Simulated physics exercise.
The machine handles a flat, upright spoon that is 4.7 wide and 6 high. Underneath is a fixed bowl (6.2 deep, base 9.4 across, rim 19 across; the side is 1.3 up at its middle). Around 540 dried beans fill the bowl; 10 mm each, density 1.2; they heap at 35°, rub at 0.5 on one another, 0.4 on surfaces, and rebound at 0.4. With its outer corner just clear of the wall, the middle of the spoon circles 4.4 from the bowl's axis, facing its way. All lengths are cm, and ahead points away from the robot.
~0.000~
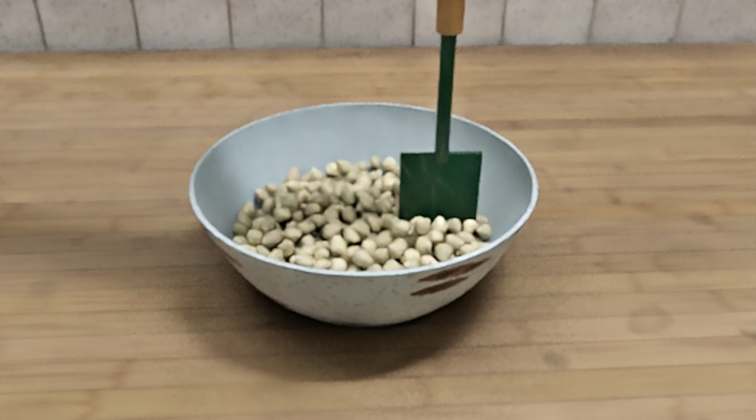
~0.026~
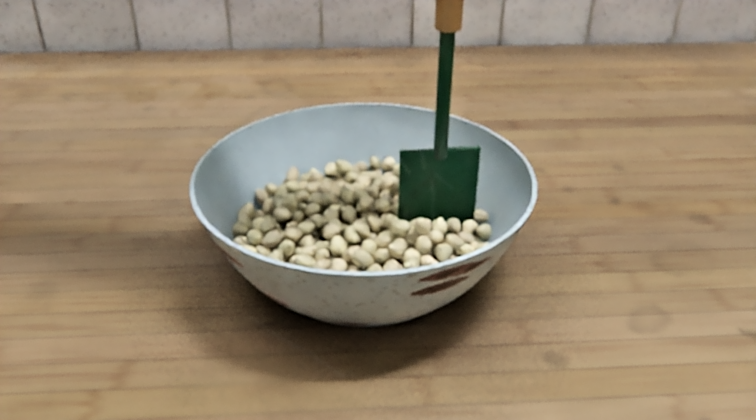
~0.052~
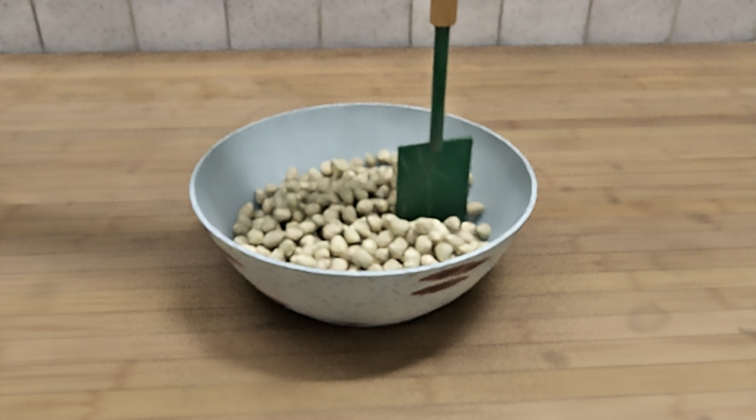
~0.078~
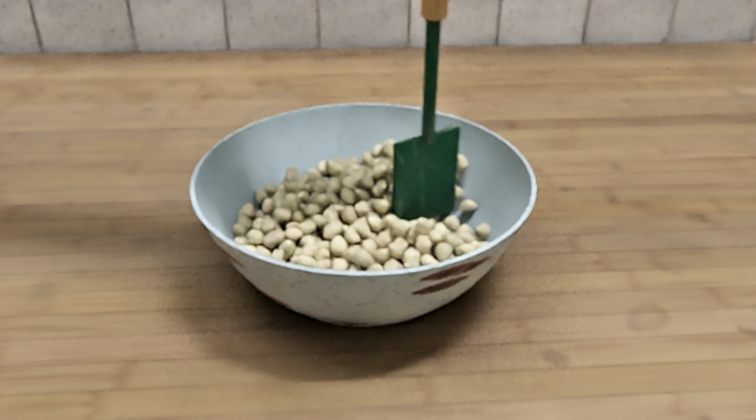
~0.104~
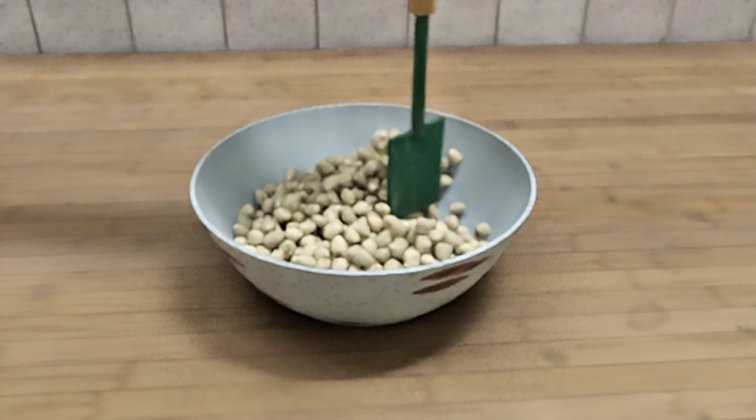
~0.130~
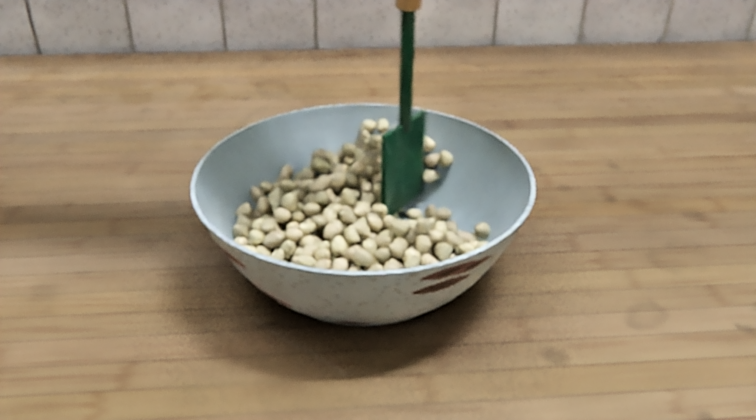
A pale bowl of dried beans sitting on a wooden counter as a green spatula sweeps leftward and back, turning and pushing beans.
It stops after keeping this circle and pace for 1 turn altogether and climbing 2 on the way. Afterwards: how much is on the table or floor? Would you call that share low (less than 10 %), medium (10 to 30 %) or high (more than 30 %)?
I would call it low.
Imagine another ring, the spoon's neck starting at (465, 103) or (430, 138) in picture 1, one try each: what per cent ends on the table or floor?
First try about 0 per cent, second try about 0 per cent.
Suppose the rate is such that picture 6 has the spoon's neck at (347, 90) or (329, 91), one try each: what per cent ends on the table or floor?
Well, about 25 percent the first time and about 25 percent the second.
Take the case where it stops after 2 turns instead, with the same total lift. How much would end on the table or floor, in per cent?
About 10 per cent.
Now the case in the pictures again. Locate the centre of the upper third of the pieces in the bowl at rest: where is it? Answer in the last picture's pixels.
(424, 193).
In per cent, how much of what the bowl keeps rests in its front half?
Roughly 45 percent of it.
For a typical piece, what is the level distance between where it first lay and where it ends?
Some 6 cm.
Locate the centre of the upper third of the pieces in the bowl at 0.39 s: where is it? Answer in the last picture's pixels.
That third sits centred at about (268, 221).
After 0.39 s, 171° round, highest piece 8 above the table; 538 in the bowl, 1 on the table or floor, 3 in flight or on the tool.
After 0.64 s, 291° round, highest piece 8 above the table; 524 in the bowl, 16 on the table or floor, 2 in flight or on the tool.
After 0.97 s, 0° round, highest piece 7 above the table; 518 in the bowl, 24 on the table or floor.
After 1.67 s, 0° round, highest piece 7 above the table; 518 in the bowl, 24 on the table or floor.
At rest, 518 in the bowl, 24 on the table or floor. That is 4 % on the table or floor.
